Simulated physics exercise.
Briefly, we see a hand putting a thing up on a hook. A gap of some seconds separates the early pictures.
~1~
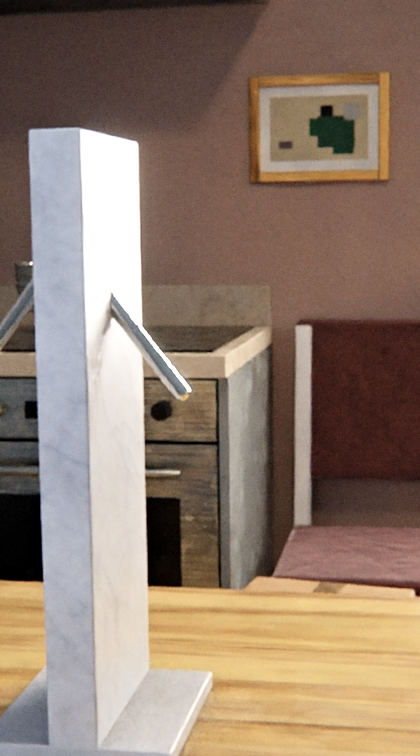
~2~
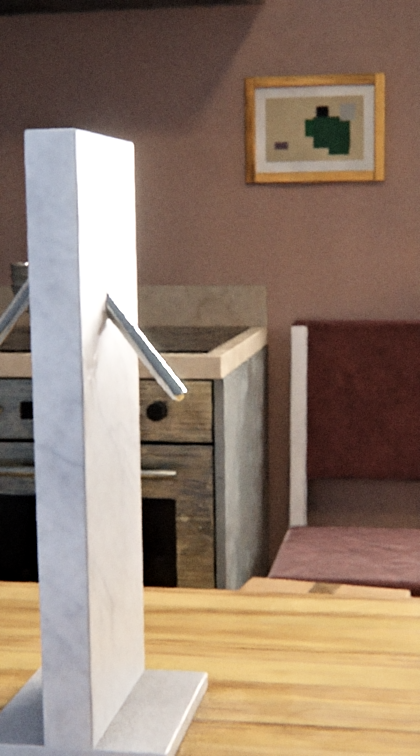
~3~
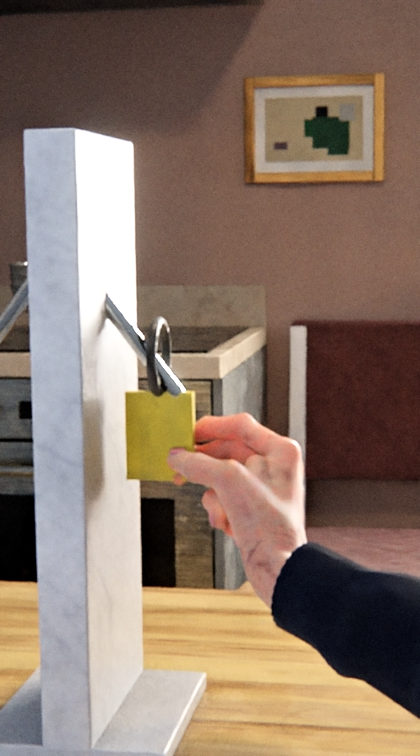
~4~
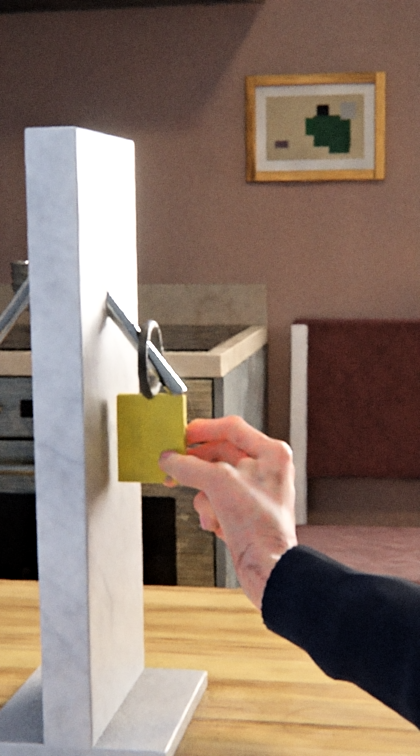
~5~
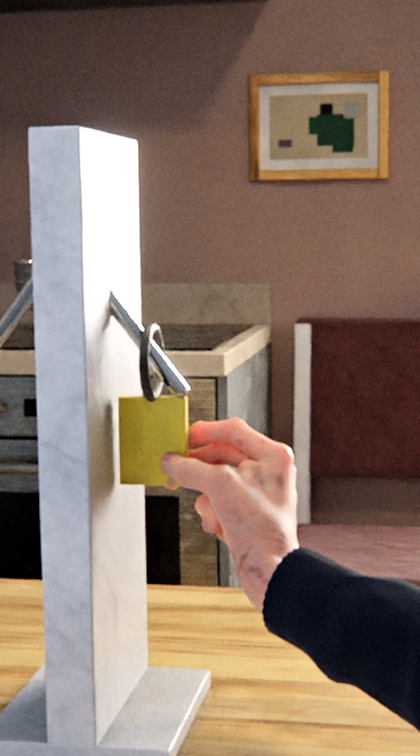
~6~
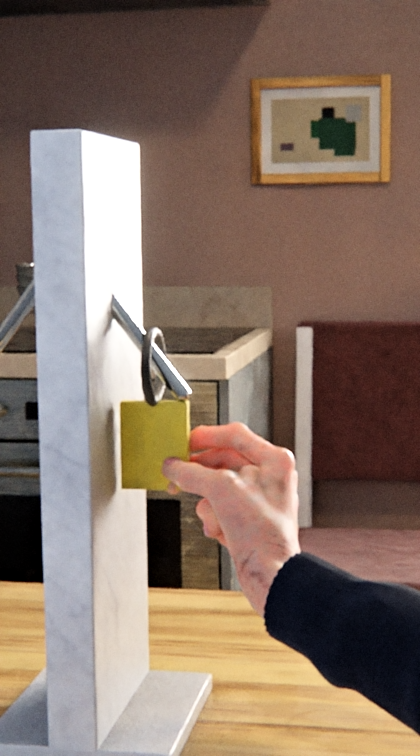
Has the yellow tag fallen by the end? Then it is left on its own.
Yes, it has fallen.
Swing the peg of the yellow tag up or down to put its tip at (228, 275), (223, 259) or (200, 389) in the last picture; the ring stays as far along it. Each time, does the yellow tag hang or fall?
Well, try one it keeps its place, try two it keeps its place, and try three it tumbles away.
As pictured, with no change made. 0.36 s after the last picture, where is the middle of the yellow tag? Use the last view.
I'd look close to pixel (348, 704).
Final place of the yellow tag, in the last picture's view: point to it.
Its centre ends up near (368, 712).
Then, 0.20 s on from there, yellow tag on its way down near (202, 549).
Then, 0.36 s on from there, yellow tag on its way down near (348, 704).
In the end, the yellow tag falls off, near (367, 712).
